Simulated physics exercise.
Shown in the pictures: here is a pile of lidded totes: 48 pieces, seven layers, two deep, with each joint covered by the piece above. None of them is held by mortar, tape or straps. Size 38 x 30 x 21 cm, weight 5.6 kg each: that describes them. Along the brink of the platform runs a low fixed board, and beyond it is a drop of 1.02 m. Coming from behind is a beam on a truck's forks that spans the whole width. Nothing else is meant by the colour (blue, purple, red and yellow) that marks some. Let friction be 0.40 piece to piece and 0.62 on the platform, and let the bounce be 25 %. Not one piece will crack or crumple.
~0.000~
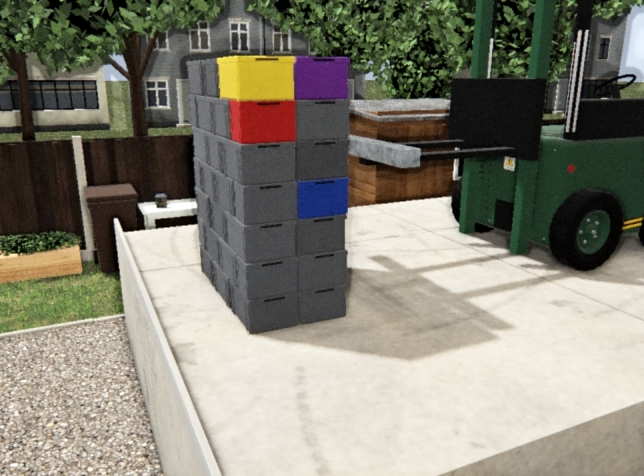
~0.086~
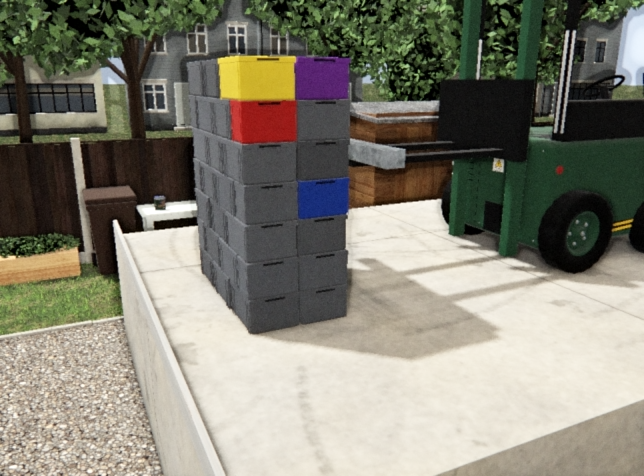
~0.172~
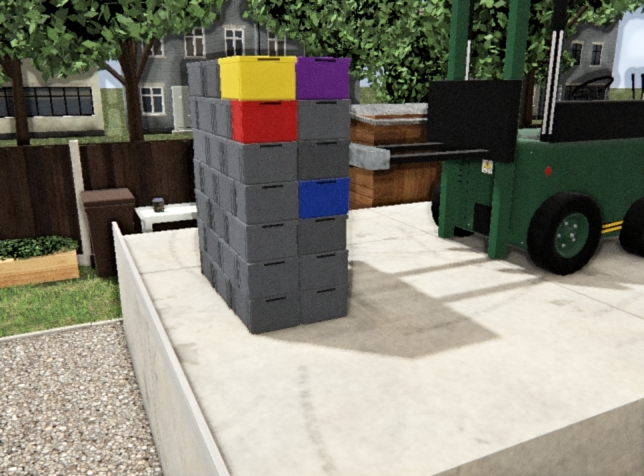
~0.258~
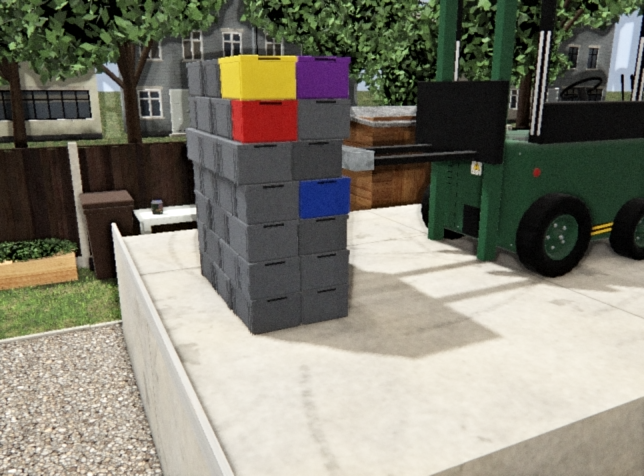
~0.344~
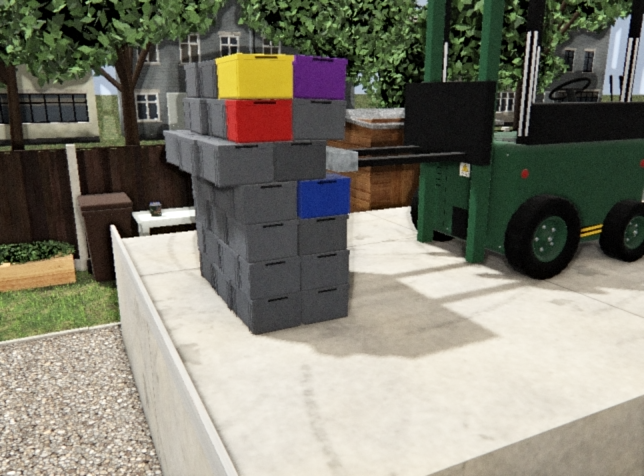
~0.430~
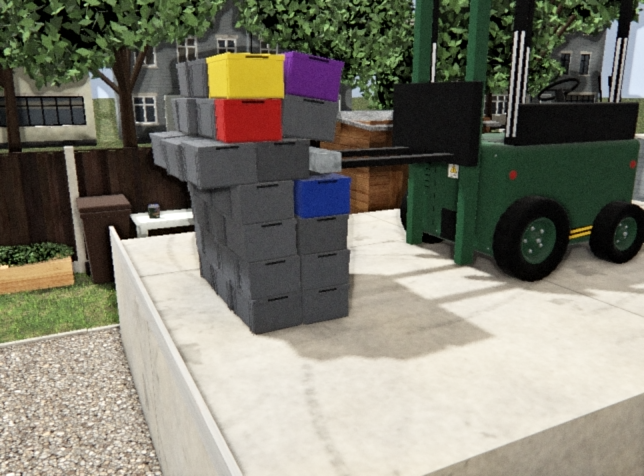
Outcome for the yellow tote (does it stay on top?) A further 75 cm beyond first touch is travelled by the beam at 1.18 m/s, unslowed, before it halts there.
Gone over, as I see it.
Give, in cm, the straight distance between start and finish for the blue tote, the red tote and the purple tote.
Net displacement: Blue = 0 cm, red = 400 cm, purple = 40 cm.
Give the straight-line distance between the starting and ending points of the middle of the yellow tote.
It finishes around 345 cm from its starting point.
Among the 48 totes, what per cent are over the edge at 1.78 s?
45 %.
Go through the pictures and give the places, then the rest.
In the first frame (we follow the side turned to the camera; the camera moves round a little), beam (410, 159) 26 cm from the stack; yellow tote (268, 79); red tote (269, 123); blue tote (325, 199); no piece has moved.
In the second frame, beam (394, 160) 16 cm from the stack; yellow tote (269, 79).
In the third frame, beam (379, 160) 57 mm from the stack; yellow tote (269, 79).
In the fourth frame, beam (363, 161) 45 mm in; yellow tote (270, 78); 6 stirred so far.
In the fifth frame, beam (347, 162) 15 cm in; yellow tote (267, 77) displaced 21 mm; purple tote (322, 78) displaced 22 mm; 23 stirred so far.
In the sixth frame, beam (330, 163) 25 cm in; yellow tote (258, 76) displaced 7 cm; purple tote (317, 78) tipped 9°; red tote (254, 121) displaced 10 cm; 27 stirred so far.
Around 0.70 s, none of the 48 totes over the edge, 33 disturbed; yellow tote tipped 14°; purple tote tipped 39°, 12 cm lower.
Around 1.10 s, 3 of the 48 totes over the edge; yellow tote tipped 58°, 61 cm lower; purple tote on its side.
Around 1.78 s, 21 of the 48 totes over the edge; yellow tote upside down; purple tote on its side.
Finally (3.3 s), 21 of the 48 totes over the edge; yellow tote upside down; purple tote on its side; red tote on its side. Seen by the last camera, middles, purple tote near (317, 152).
